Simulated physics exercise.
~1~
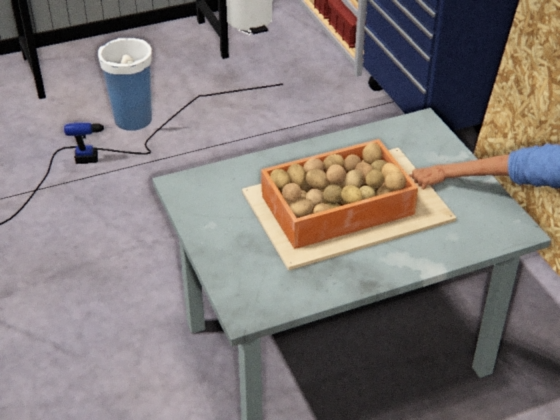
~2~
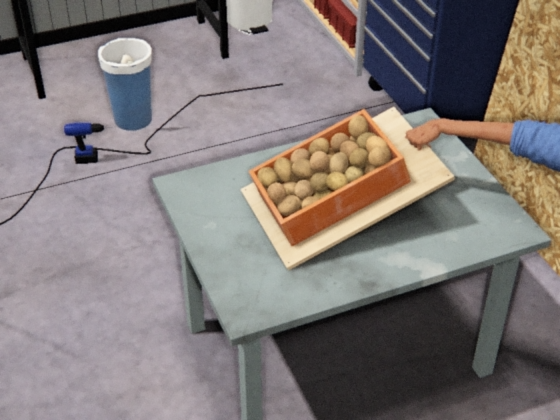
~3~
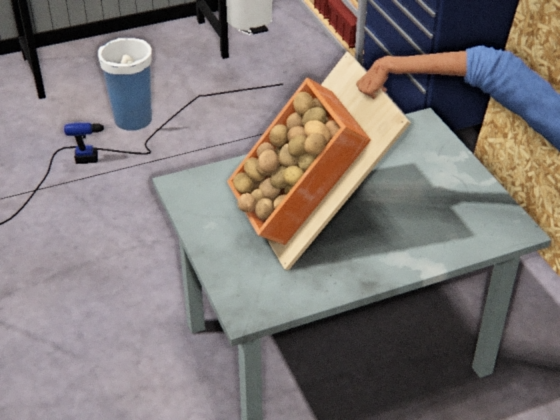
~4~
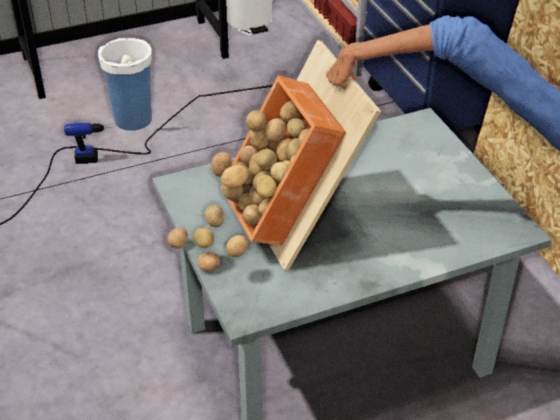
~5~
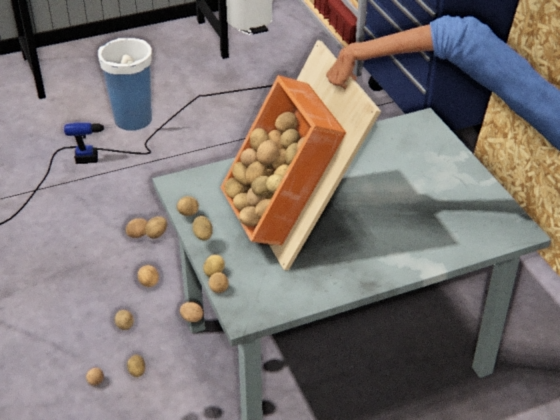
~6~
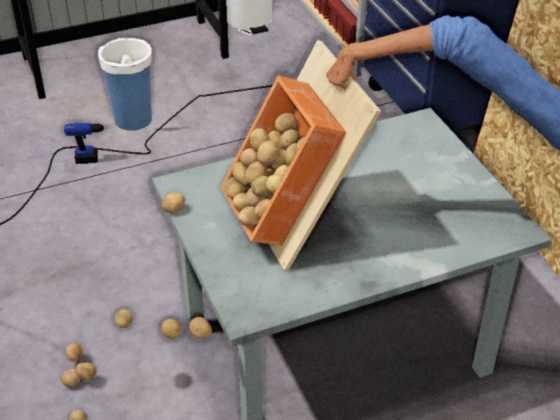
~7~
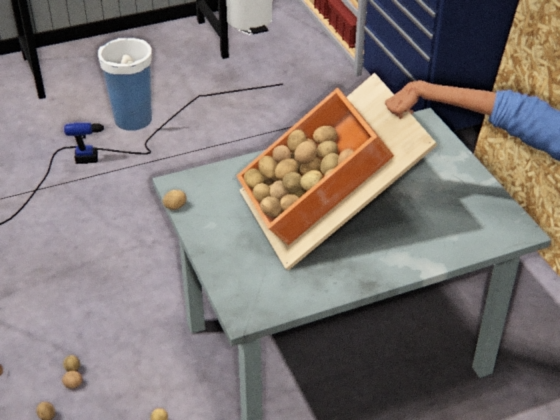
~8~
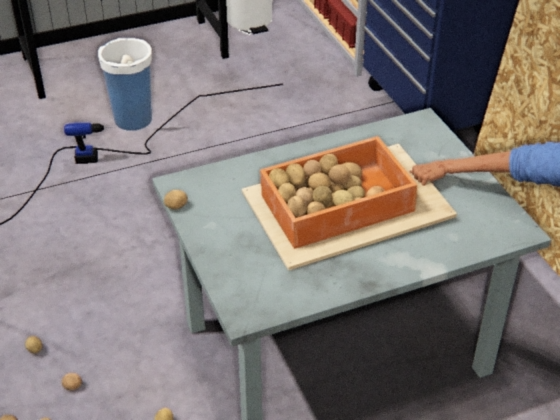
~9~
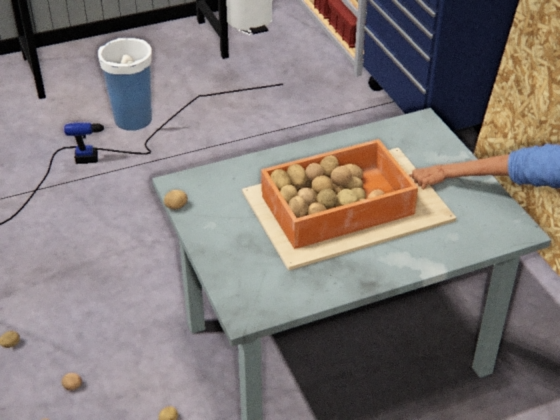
Potatoes spilling from an orange crate onto the table and floor as a hand tilts its board left, then lowers it flat.
